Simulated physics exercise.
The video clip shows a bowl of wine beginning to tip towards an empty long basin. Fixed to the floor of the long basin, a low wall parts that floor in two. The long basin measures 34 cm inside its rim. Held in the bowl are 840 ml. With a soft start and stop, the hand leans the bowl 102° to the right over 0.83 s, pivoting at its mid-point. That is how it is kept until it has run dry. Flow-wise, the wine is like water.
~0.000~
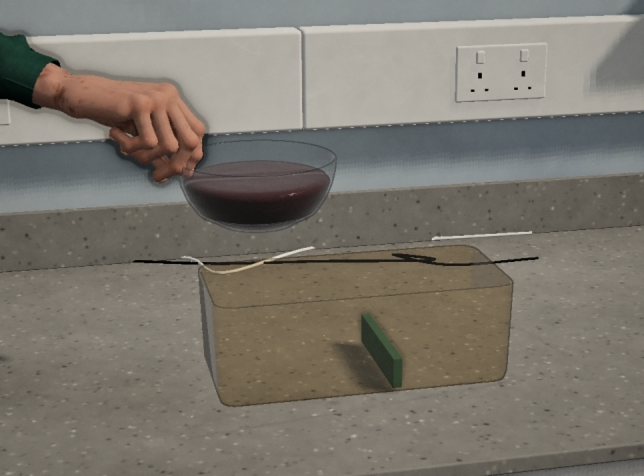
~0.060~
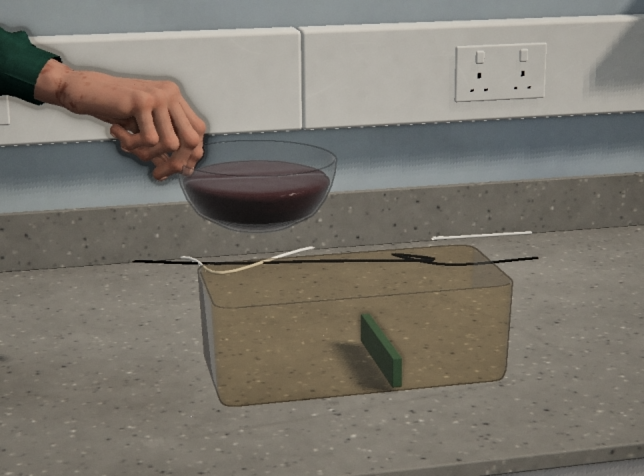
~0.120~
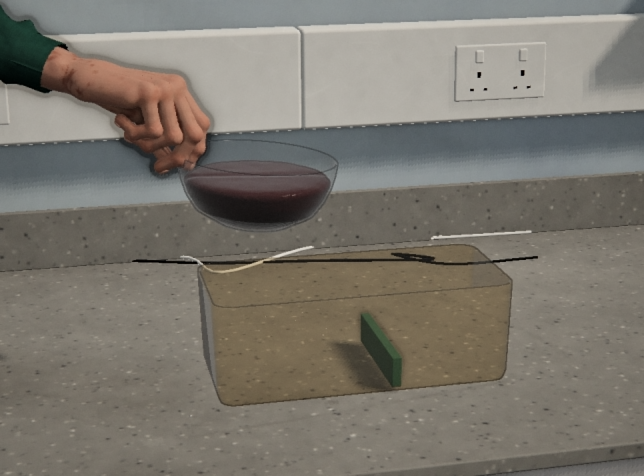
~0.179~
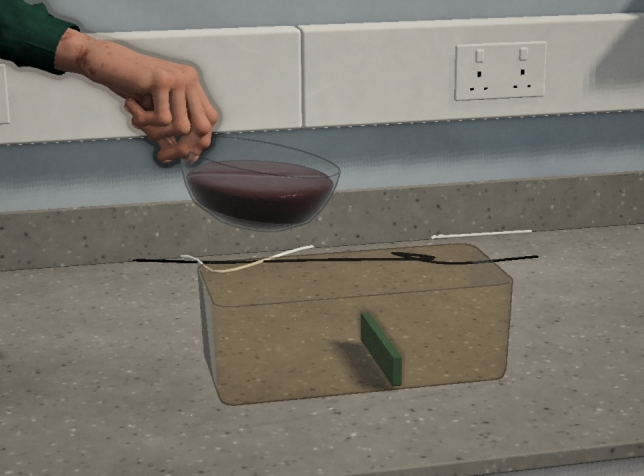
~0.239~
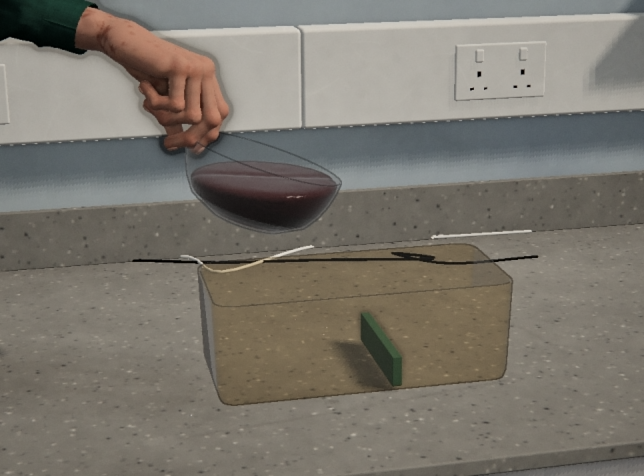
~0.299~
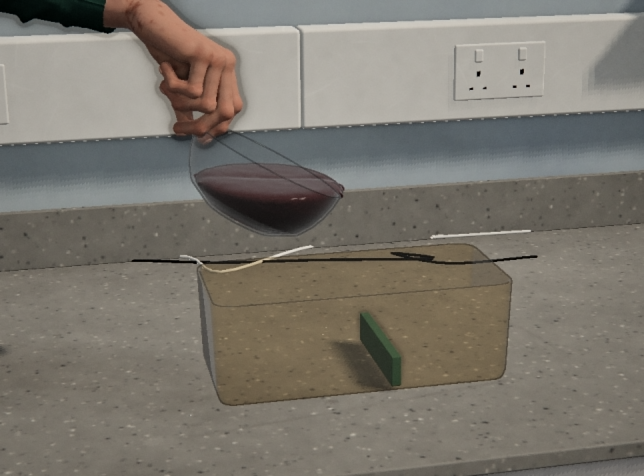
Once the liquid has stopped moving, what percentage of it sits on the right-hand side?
About 38 per cent.
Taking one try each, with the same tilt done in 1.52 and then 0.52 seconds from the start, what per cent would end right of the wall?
50 in a hundred, followed by 30 in a hundred.
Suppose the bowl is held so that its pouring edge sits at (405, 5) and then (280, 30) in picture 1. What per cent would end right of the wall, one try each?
The first try gives around 60 percent, the second around 15 percent.
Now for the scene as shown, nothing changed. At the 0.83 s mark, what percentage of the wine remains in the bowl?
About 1 per cent.
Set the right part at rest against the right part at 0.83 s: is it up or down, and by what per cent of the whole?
I'd say it grows by some 1.
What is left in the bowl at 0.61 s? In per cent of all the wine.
About 20 per cent.
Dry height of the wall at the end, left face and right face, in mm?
Left 20 mm, right 20 mm.
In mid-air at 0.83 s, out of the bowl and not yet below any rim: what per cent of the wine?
About 3 % of the total.
By 0.61 s the tilt is 85° and 20 per cent is still to pour, 27 is left of the wall and 29 right of it.
By 0.83 s the tilt is 102° and 1 per cent is still to pour, 60 is left of the wall and 36 right of it.
By 1.07 s the tilt is 102° and 0 per cent is still to pour, 61 is left of the wall and 37 right of it.
By 1.33 s the tilt is 102° and 0 per cent is still to pour, 61 is left of the wall and 38 right of it.
At rest 60 per cent lies left of the wall, 38 right of it and 2 outside.
